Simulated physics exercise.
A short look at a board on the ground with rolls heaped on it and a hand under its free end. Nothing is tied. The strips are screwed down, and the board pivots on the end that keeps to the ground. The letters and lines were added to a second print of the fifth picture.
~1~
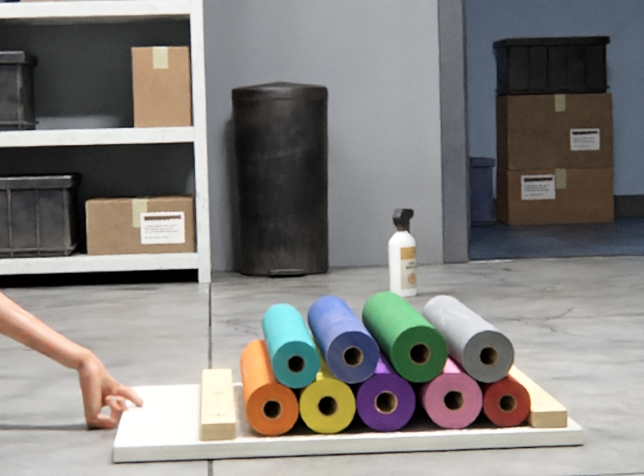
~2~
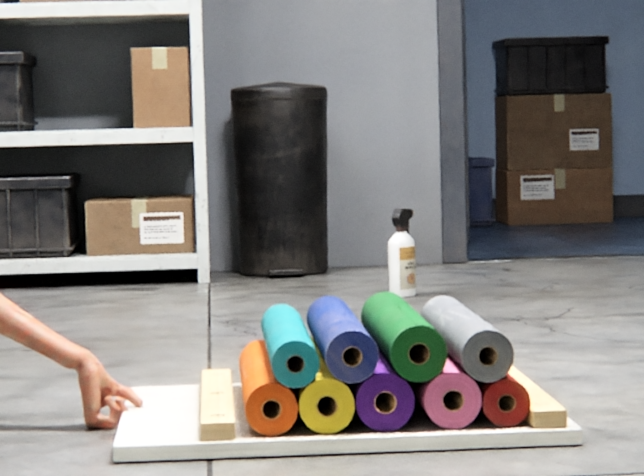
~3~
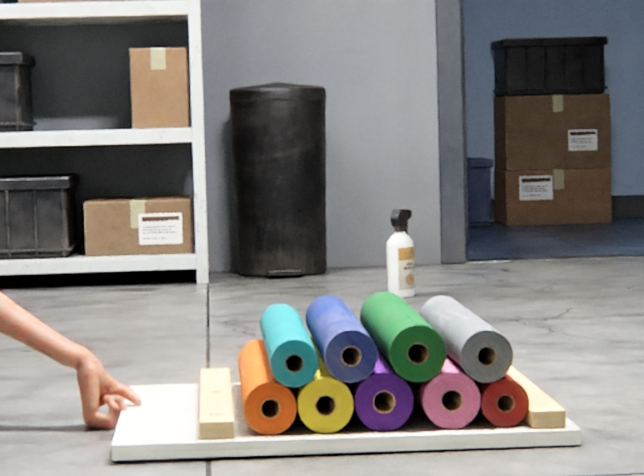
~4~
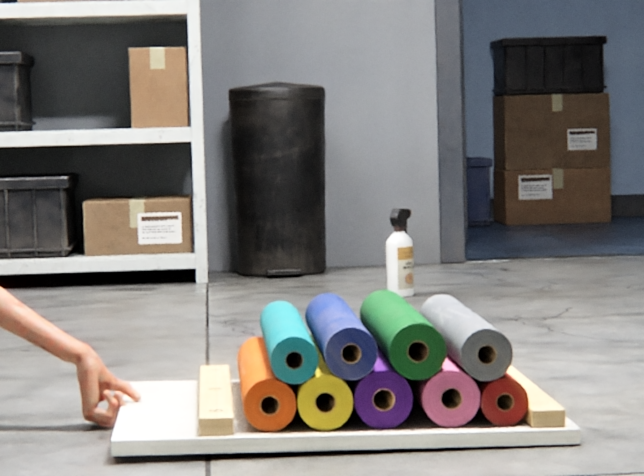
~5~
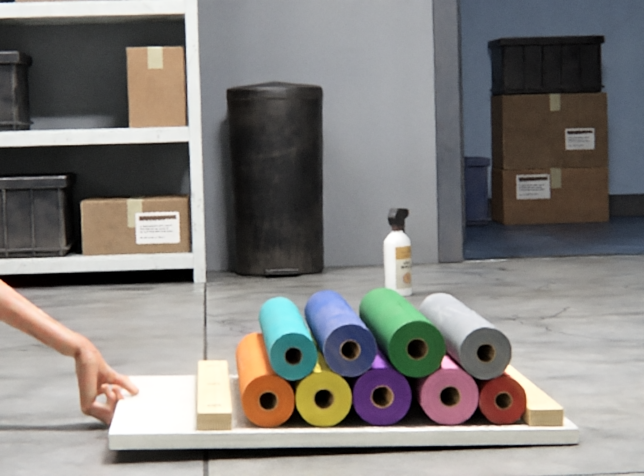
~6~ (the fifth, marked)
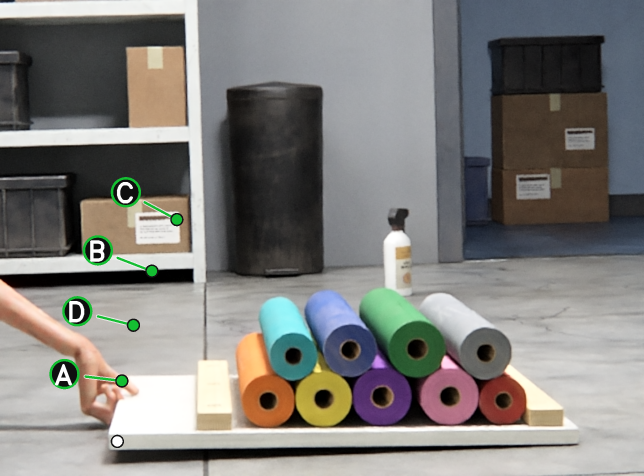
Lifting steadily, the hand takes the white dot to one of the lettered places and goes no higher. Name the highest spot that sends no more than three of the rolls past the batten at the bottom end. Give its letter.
The last mark within the limit is C.
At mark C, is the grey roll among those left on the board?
No, with C.
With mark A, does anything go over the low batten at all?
No.
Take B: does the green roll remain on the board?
Yes, with B.
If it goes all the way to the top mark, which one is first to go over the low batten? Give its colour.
It is the grey one.
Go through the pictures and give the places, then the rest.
In the first picture, board (336, 405); orange roll (272, 409); yellow roll (328, 406).
In the second picture, yellow roll (327, 406); purple roll (385, 402).
In the third picture, board (334, 405); grey roll (487, 356); blue roll (351, 356).
In the fourth picture, board (333, 402); orange roll (270, 405); yellow roll (325, 403); pink roll (451, 399).
In the fifth picture, board (332, 399); orange roll (268, 401); yellow roll (323, 399).
On the marked copy, A at (122, 381); B at (152, 271); C at (177, 220); D at (134, 325); the white dot at (117, 442).
Taking C. A third of the way, board at 17°.
Two thirds of the way, board at 30°.
When it is over, board at 30°, two over the low batten (grey, green).
As for the rest, A none over the low batten; B one over the low batten (grey); D none over the low batten.
